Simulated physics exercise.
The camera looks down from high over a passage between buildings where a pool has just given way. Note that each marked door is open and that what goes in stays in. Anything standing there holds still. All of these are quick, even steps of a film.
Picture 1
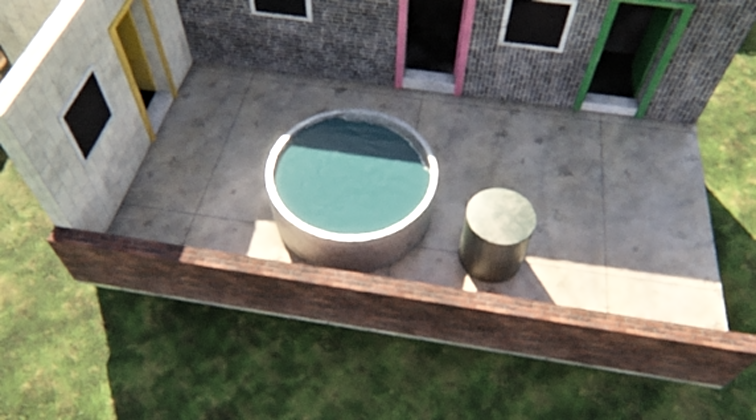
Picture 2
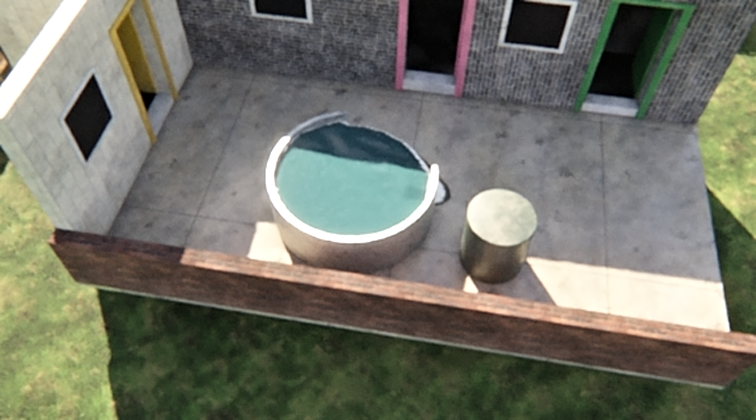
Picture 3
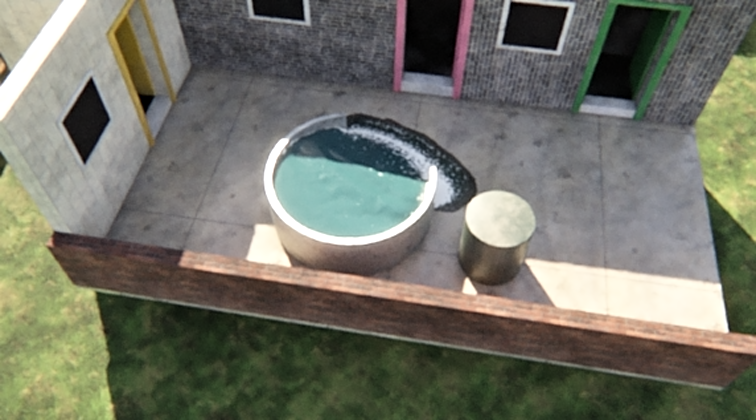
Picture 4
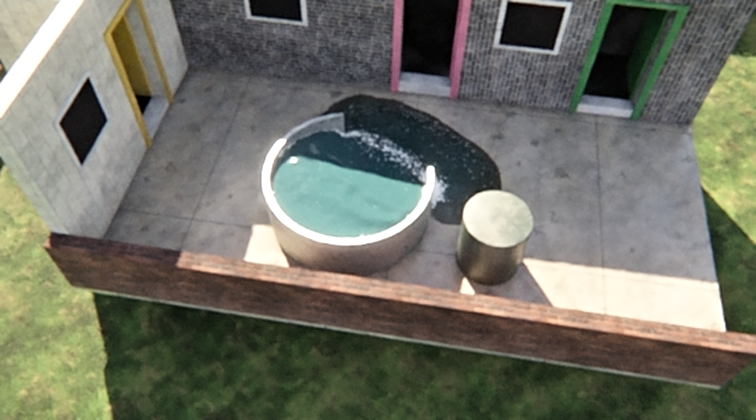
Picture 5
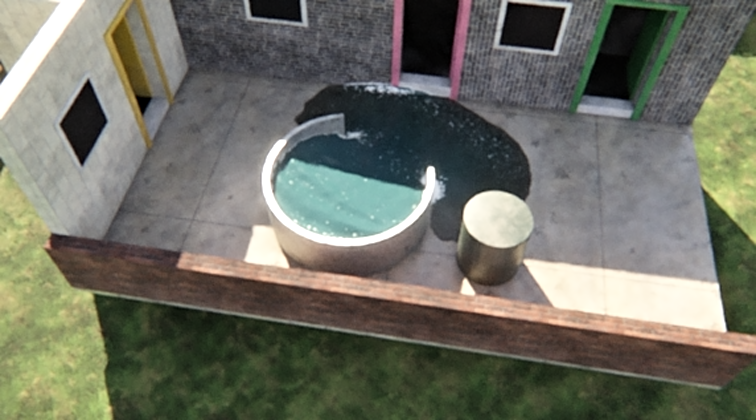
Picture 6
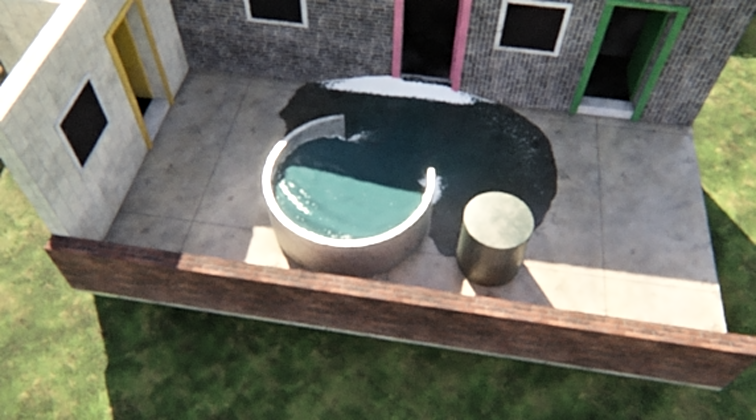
Water bursting through the far side of a round tank and spreading across a paved yard toward the pink-framed doorway.
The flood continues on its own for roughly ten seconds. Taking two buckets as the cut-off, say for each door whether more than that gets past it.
I expect the pink door to go past two buckets, I expect the green door to stop at two buckets or less, I expect the yellow door to stop at two buckets or less.
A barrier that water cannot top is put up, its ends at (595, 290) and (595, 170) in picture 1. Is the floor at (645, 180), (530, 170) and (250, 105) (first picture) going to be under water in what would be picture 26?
As listed: Wet, awash, covered.
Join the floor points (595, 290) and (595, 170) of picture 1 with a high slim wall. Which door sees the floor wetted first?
I'd say the pink door.
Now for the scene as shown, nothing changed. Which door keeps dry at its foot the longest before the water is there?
The one in yellow.
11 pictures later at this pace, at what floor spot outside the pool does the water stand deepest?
Deepest point: About (429, 100).
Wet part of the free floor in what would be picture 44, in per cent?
I'd put it at roughly 80 per cent.
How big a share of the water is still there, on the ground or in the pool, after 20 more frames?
Roughly 76 percent.
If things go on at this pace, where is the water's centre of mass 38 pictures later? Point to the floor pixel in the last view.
I'd say near (376, 171).
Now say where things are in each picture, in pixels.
The first picture shows the round tank at (352, 173) is whole and still.
In the second picture, the front is at a hidden place, out from the gap on the round tank's far side.
In the third picture, water pours out on the round tank's far side and has run to a hidden place.
In the fourth picture, water pours out on the round tank's far side and has run to (350, 101).
In the fifth picture, the front is at (340, 86), out from the gap on the round tank's far side.
In the sixth picture, the front is at (544, 144), out from the gap on the round tank's far side.
A moment on, water covers 35 % of the floor; the pink door over two buckets in, the green door wet at the sill, nothing in, the yellow door not reached.
Next, water covers 45 % of the floor; the pink door far over two buckets in, the green door wet at the sill, nothing in, the yellow door not reached.
Then, water covers 55 % of the floor; the pink door far over two buckets in, the green door wet at the sill, nothing in, the yellow door wet at the sill, nothing in.
Later, water covers 80 % of the floor; the pink door far over two buckets in, the green door wet at the sill, nothing in, the yellow door wet at the sill, nothing in.
In the end, water covers 100 % of the floor; the pink door far over two buckets in, the green door wet at the sill, nothing in, the yellow door wet at the sill, nothing in.
